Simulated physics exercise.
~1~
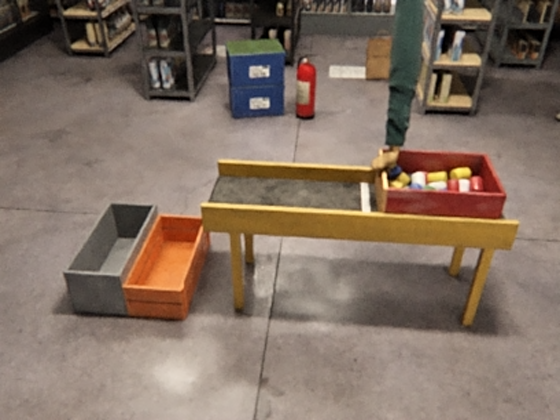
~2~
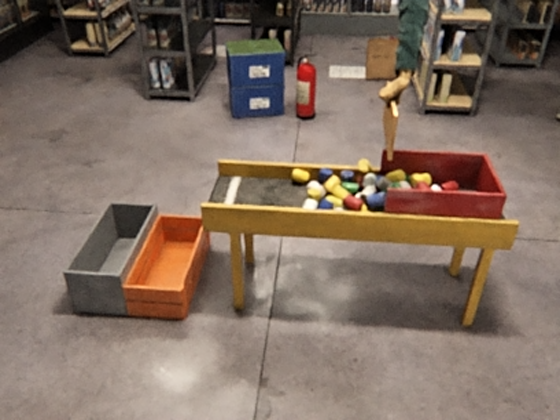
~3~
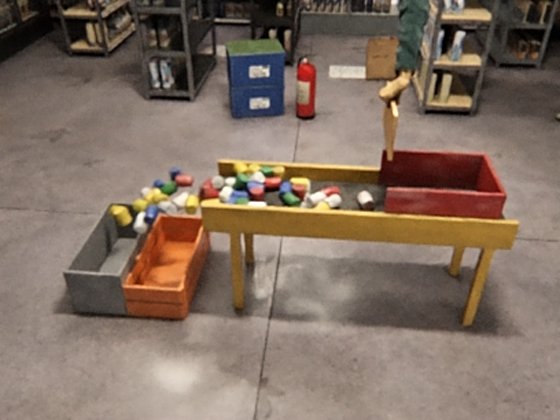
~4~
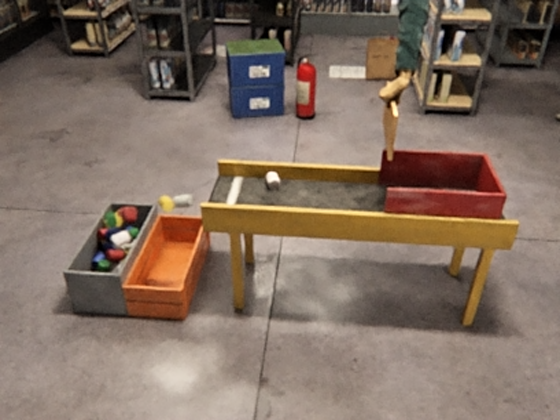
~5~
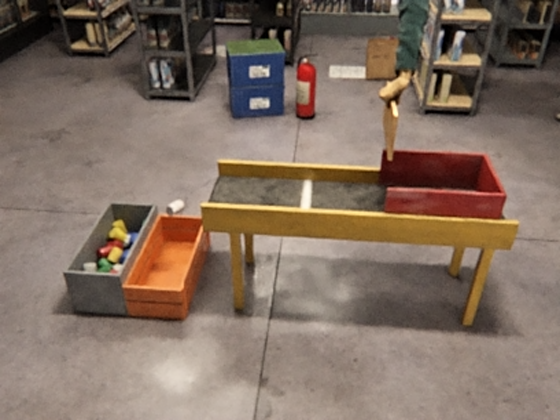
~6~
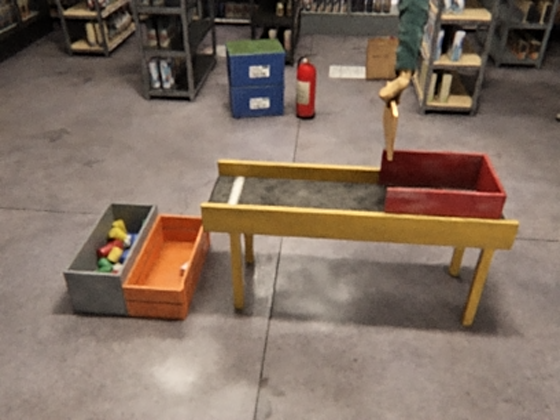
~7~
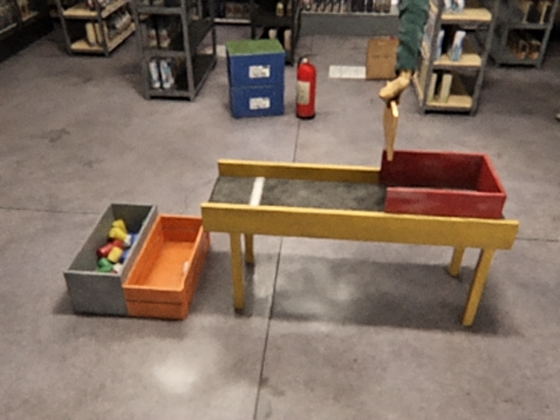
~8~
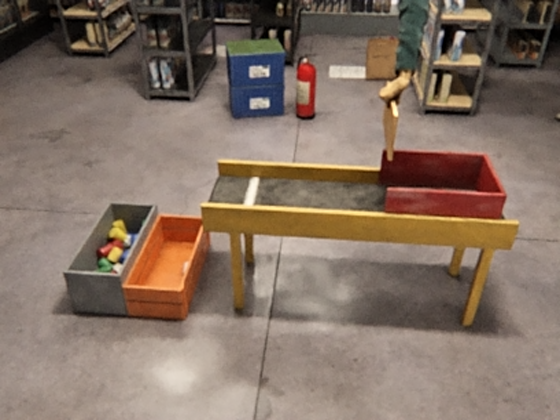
Colourful spice jars spilling from a red pen along a conveyor belt, nearly all landing in the grey box beyond the orange tub.
